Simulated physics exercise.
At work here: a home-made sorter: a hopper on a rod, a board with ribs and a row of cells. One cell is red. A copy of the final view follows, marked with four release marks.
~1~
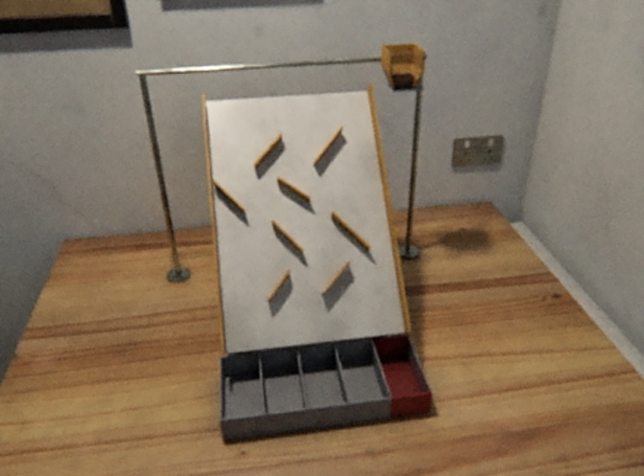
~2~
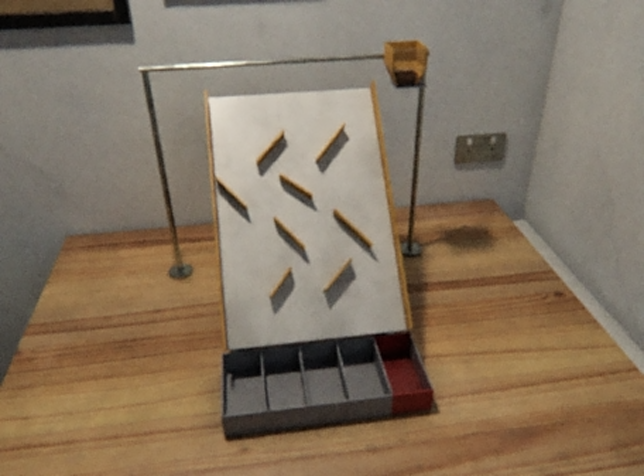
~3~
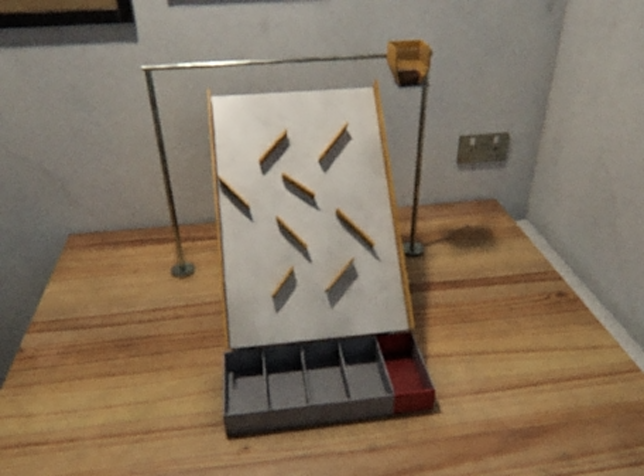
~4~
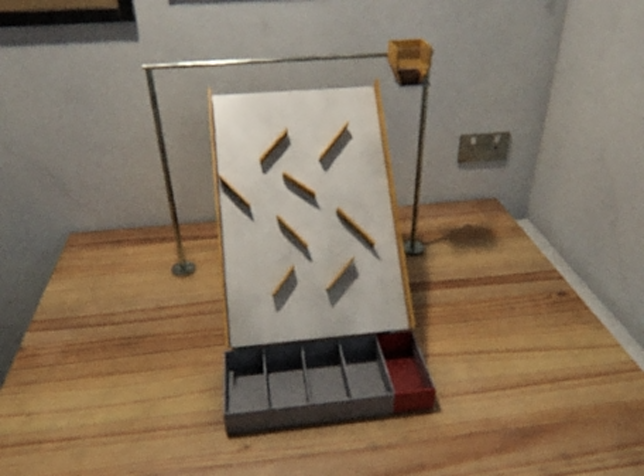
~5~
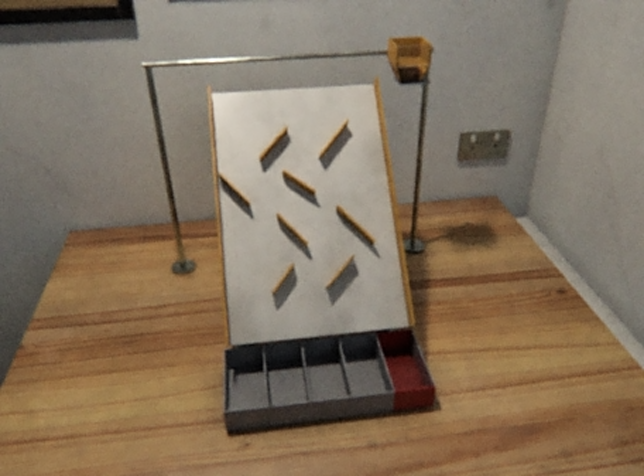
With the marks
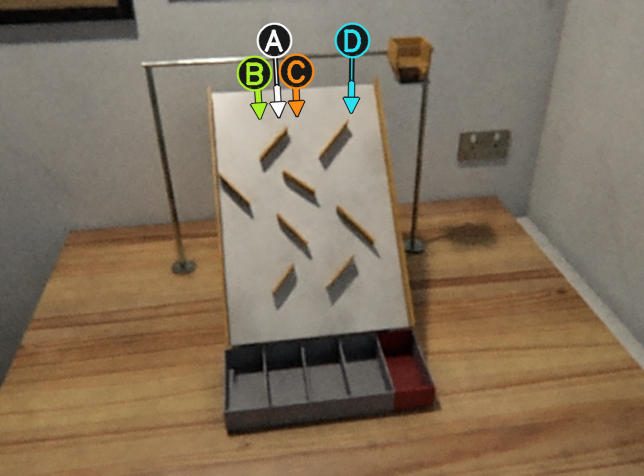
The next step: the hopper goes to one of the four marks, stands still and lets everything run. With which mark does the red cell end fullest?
It is D.
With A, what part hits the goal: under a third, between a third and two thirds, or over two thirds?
Mark A gives under a third.
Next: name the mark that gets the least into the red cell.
The answer is B.
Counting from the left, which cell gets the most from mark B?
It is the first one.
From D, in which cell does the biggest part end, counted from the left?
It is the fifth one.
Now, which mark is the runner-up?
Mark C.
On the marked copy, mark A meets the board at (278, 111); mark B meets the board at (259, 113); mark C meets the board at (296, 110); mark D meets the board at (351, 107).
If A is chosen, a small part in the red cell, most in other cells.
If B is chosen, none in the red cell, all in other cells.
If C is chosen, about a quarter in the red cell, most in other cells.
If D is chosen, about two thirds in the red cell, about a quarter in other cells, a small part outside the box.
